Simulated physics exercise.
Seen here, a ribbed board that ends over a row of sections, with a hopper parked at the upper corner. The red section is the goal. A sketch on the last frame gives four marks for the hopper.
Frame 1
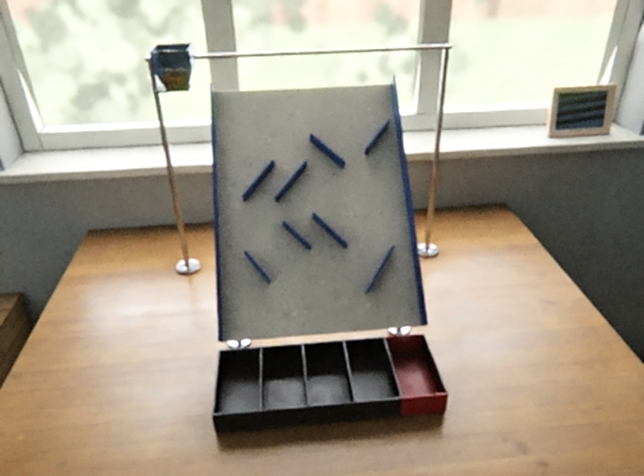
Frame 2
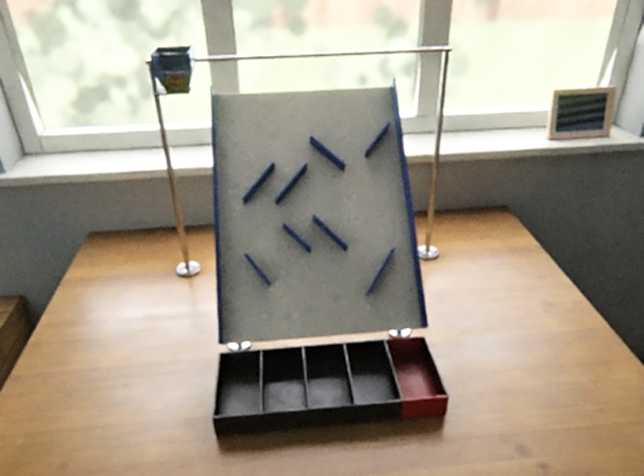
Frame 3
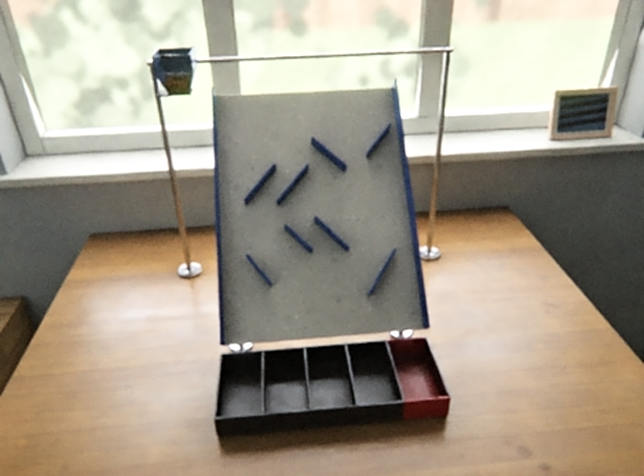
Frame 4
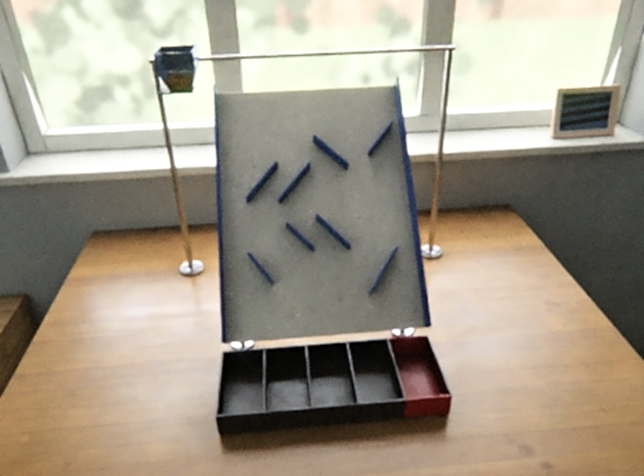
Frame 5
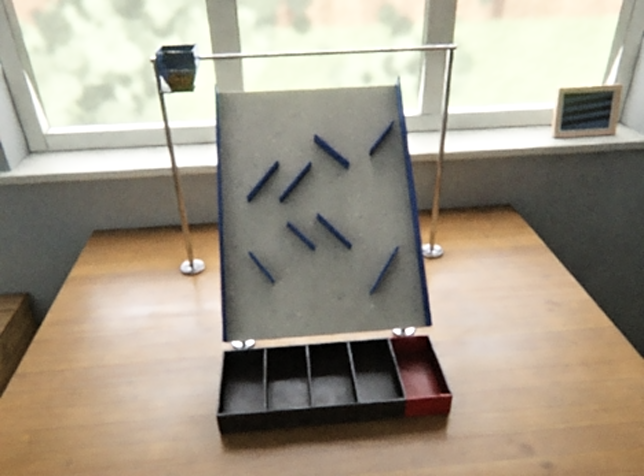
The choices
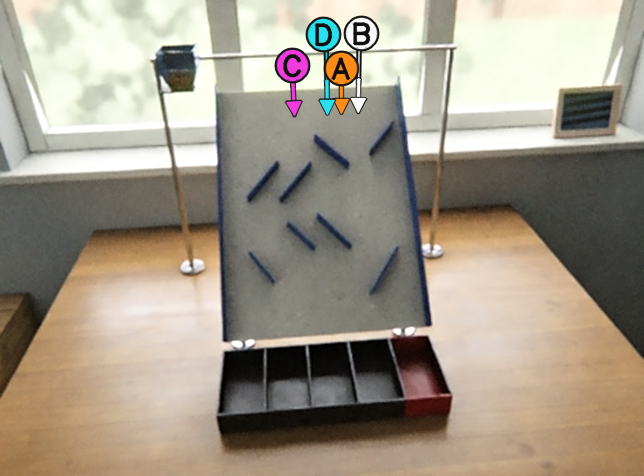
On a wooden table by a window, a ribbed board stands above black and red sections, a small hopper staying still upper left.
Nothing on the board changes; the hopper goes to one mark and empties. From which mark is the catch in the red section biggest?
D beats the others.
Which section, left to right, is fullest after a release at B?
The third from the left.
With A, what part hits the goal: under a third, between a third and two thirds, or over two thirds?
It is under a third.
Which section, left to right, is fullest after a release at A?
It is the third one.
On the marked copy, mark A meets the board at (341, 108); mark B meets the board at (358, 107); mark C meets the board at (294, 110); mark D meets the board at (327, 109).
For mark A, a small share in the red section, the bulk in other sections, a small share outside the box.
For mark B, none at all in the red section, all but a few in other sections, a small share outside the box.
For mark C, a small share in the red section, the bulk in other sections, a small share outside the box.
For mark D, close to a third in the red section, close to half in other sections, a small share outside the box.
